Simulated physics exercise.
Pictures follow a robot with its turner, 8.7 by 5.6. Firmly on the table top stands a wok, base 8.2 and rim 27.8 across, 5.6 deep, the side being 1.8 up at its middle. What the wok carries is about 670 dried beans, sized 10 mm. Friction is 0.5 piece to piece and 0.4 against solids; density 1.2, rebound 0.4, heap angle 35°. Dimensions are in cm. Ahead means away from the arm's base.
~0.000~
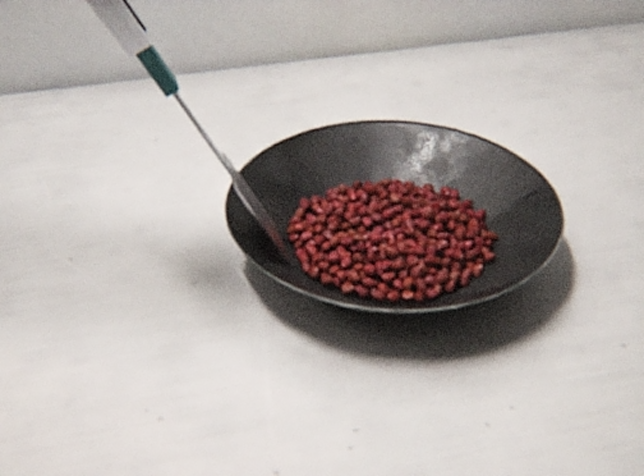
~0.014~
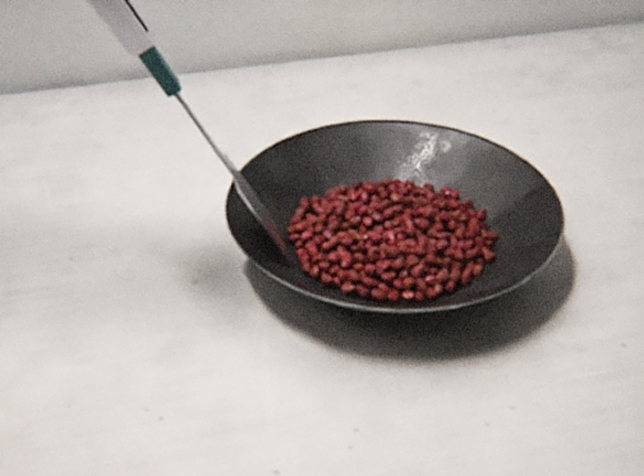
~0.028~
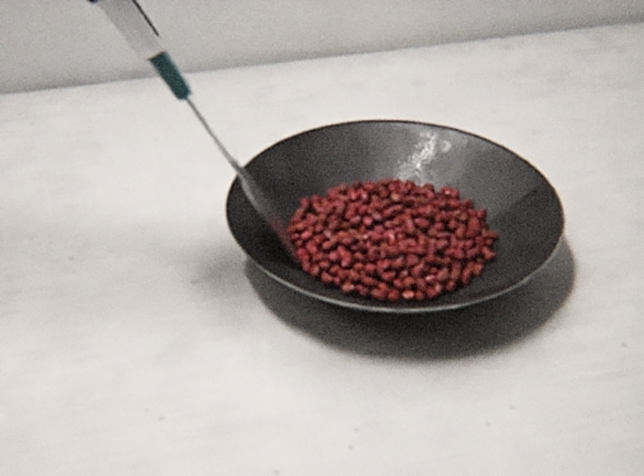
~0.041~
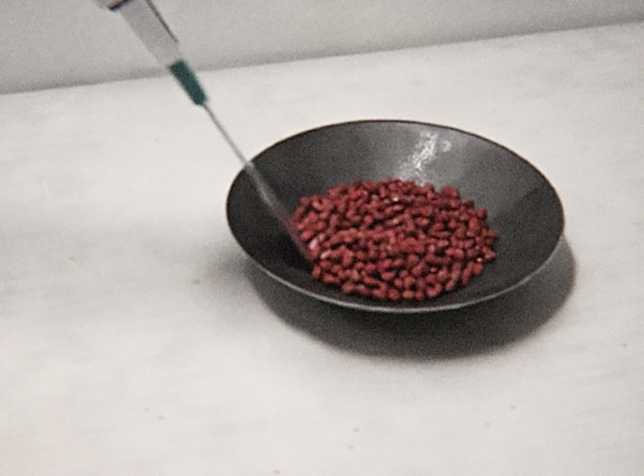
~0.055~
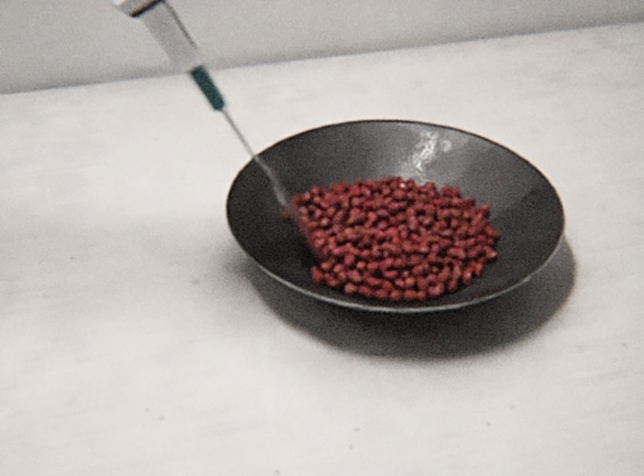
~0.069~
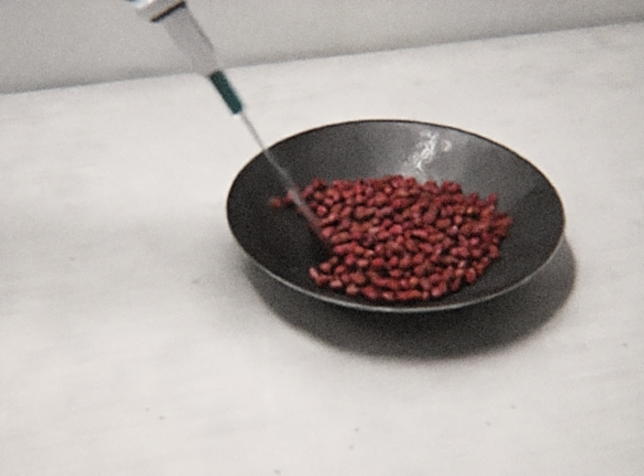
The video shows a turner with a green section on its handle resting at the left side of a dark wok of red dried beans, then sliding right into the heap, nudging some beans slightly as the wok stays still.
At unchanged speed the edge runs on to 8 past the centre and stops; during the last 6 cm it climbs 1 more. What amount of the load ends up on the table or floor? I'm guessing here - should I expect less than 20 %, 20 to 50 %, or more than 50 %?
You should expect 20 to 50 %.
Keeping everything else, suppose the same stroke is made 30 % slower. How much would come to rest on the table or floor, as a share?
About 15 per cent.
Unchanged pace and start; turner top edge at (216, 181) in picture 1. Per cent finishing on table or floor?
Spill: Approx. 20 per cent.
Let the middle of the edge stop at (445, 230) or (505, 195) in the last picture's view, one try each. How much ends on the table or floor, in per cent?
Close to 5 and close to 35 per cent, respectively.
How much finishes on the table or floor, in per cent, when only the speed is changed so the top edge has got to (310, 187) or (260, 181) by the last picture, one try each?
Roughly 35 per cent, then roughly 5 per cent.
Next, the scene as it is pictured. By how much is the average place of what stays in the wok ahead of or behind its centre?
Ahead of centre, near 3.5 centimetres.
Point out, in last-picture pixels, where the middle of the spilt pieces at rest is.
Near pixel (638, 222).
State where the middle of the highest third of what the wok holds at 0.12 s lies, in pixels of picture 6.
Roughly pixel (432, 220).
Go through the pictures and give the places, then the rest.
In the first picture, turner top edge at (230, 171), sloping 63°; upper third of the load around (395, 226), from x 295 to 490, top at y 185; 670 in the wok.
In the second picture, turner top edge at (232, 171), sloping 63°; upper third of the load around (395, 226), from x 295 to 490, top at y 185.
In the third picture, turner top edge at (241, 174), sloping 63°; upper third of the load around (395, 226), from x 295 to 490, top at y 185.
In the fourth picture, turner top edge at (257, 180), sloping 63°; upper third of the load around (395, 226), from x 295 to 490, top at y 180.
In the fifth picture, turner top edge at (273, 184), sloping 63°; upper third of the load around (394, 224), from x 290 to 495, top at y 180.
In the sixth picture, turner top edge at (289, 186), sloping 63°; upper third of the load around (400, 221), from x 280 to 505, top at y 180; 670 in the wok.
By 0.12 s, sloping 63°, highest piece 7 above the table; 670 in the wok.
By 0.16 s, sloping 63°, highest piece 8 above the table; 667 in the wok, 3 on the blade or in flight.
By 0.39 s, sloping 63°, highest piece 7 above the table; 493 in the wok, 152 on the table or floor, 25 on the blade or in flight.
By 1.44 s, sloping 63°, highest piece 6 above the table; 493 in the wok, 177 on the table or floor.
Final count, 493 in the wok, 177 on the table or floor. That is 26 % on the table or floor.
